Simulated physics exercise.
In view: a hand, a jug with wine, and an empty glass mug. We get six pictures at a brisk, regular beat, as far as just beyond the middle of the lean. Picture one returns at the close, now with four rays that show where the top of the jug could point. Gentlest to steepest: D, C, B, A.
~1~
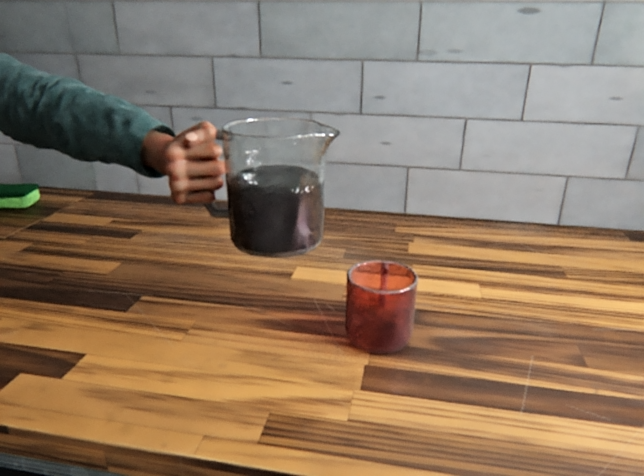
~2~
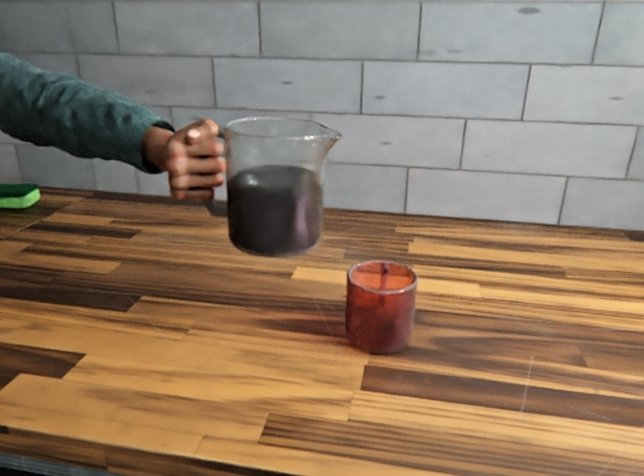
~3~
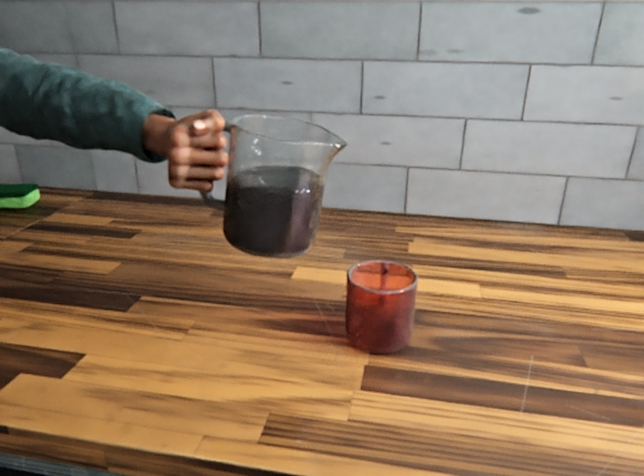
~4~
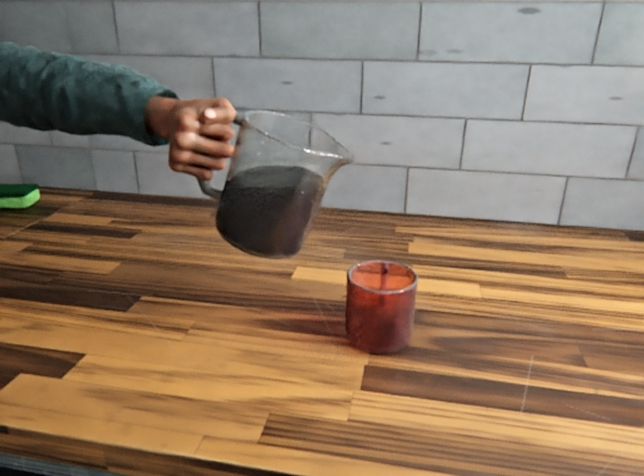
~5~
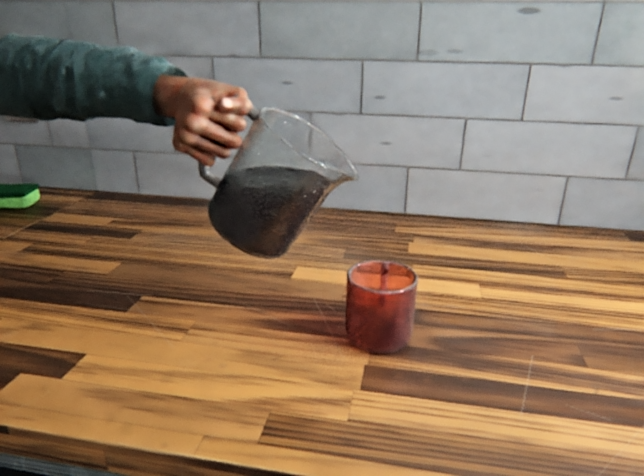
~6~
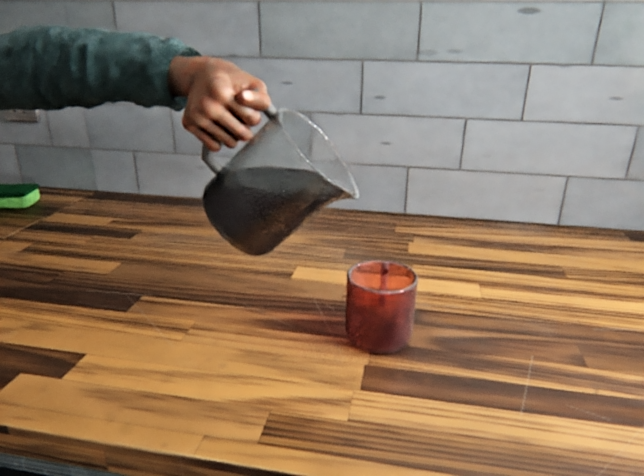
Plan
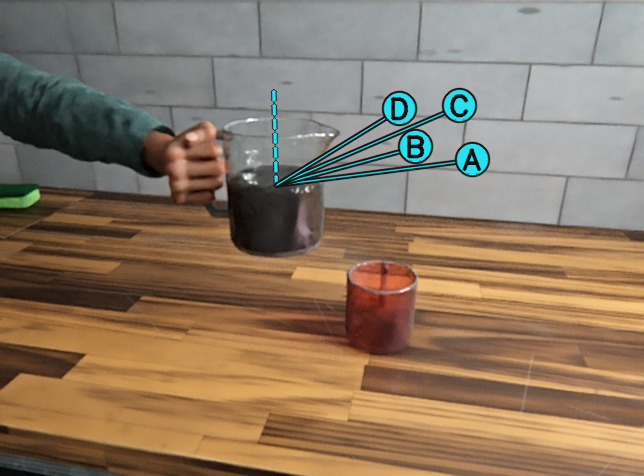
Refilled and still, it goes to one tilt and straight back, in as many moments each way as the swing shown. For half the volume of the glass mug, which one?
Choose C.
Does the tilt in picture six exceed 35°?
Yes, it does.
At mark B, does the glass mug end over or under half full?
Over.
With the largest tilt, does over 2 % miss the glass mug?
Yes, it does.
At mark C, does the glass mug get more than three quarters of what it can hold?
No.
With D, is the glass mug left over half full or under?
Under.
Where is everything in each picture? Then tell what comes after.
In the first picture, upright, lip at (338, 133); rim of the glass mug round (382, 275); nothing has left yet.
In the second picture, tipped about 2°, lip at (340, 136); nothing has left yet.
In the third picture, tipped about 9°, lip at (346, 144); nothing has left yet.
In the fourth picture, tipped about 20°, lip at (352, 158); nothing has left yet.
In the fifth picture, tipped about 32°, lip at (357, 177); nothing has left yet.
In the sixth picture, tipped about 46°, lip at (357, 196); nothing has left yet.
In cyan, A at (455, 162); B at (399, 151); C at (444, 113); D at (385, 118).
With A, the glass mug ends with about 87 % of what it can hold; 14 % of the wine is spilt.
With B, the glass mug ends with about 79 % of what it can hold.
With C, the glass mug ends with about 51 % of what it can hold.
With D, the glass mug ends with about 26 % of what it can hold.
